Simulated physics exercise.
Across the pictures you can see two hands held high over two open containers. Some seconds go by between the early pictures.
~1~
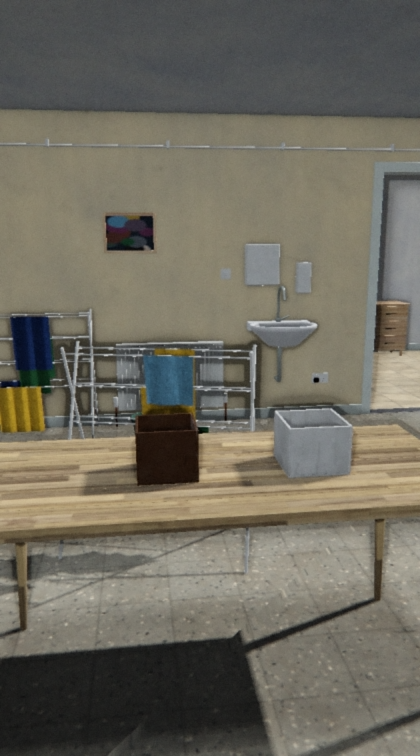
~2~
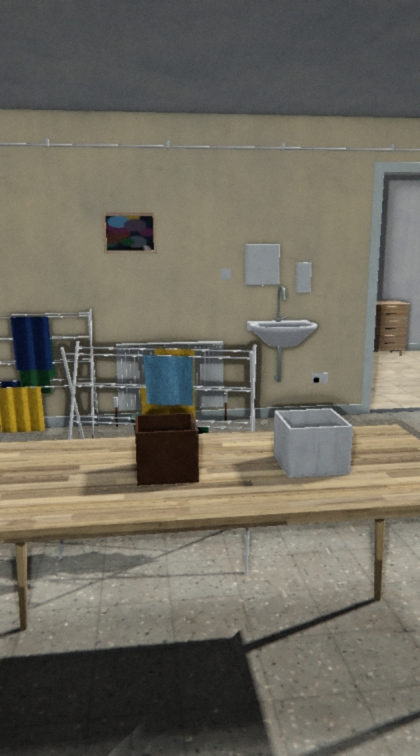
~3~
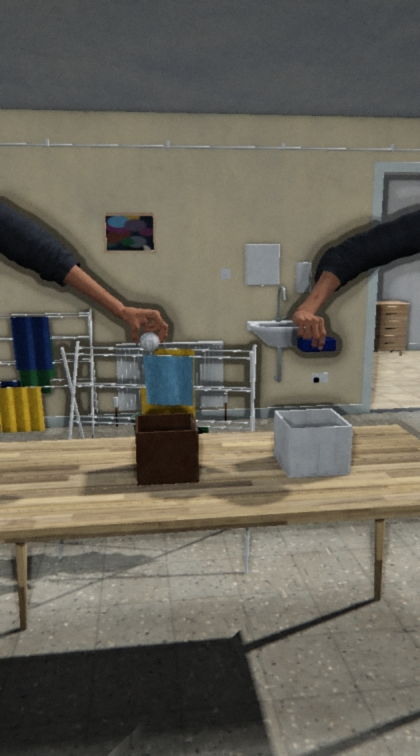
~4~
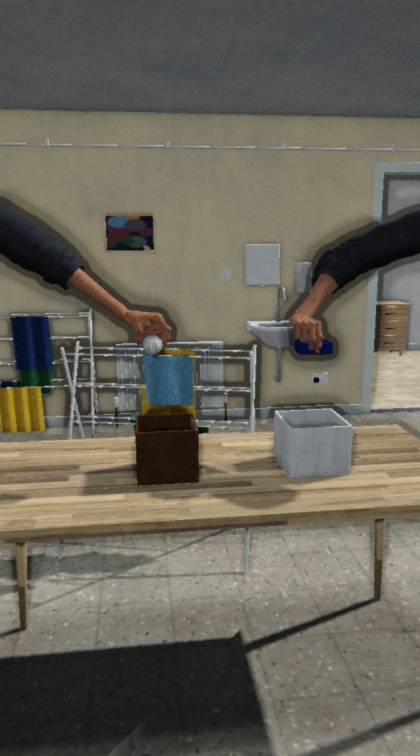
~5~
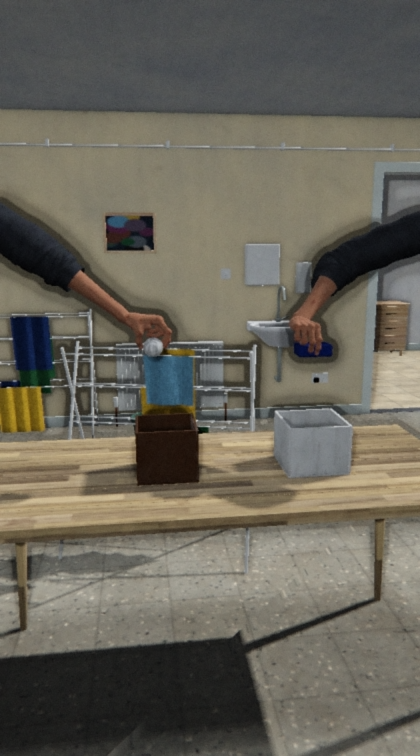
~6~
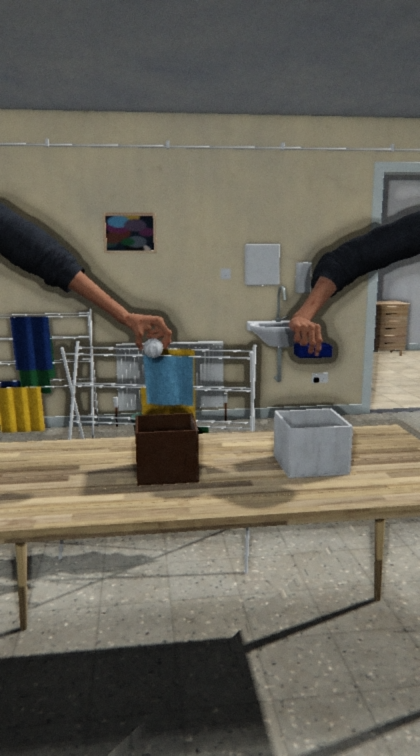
The clip shows two open containers, brown and white, on a wooden table; then two hands appear above them, the left holding a white round object and the right a blue object, and stay almost still.
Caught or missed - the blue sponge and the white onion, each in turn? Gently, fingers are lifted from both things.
The blue sponge is received, the white onion is received.
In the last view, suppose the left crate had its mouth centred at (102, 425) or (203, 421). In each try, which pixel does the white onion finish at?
Somewhere near (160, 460), and then near (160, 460).
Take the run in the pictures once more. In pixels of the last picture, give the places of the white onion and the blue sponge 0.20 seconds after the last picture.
My best guess is around (154, 388) for the first and (312, 389) for the second.
Then, 0.20 s later than the last frame, blue sponge dropping near (312, 389); white onion dropping near (154, 388).
When it is over, the blue sponge is caught, near (309, 457); the white onion is caught, near (157, 462).
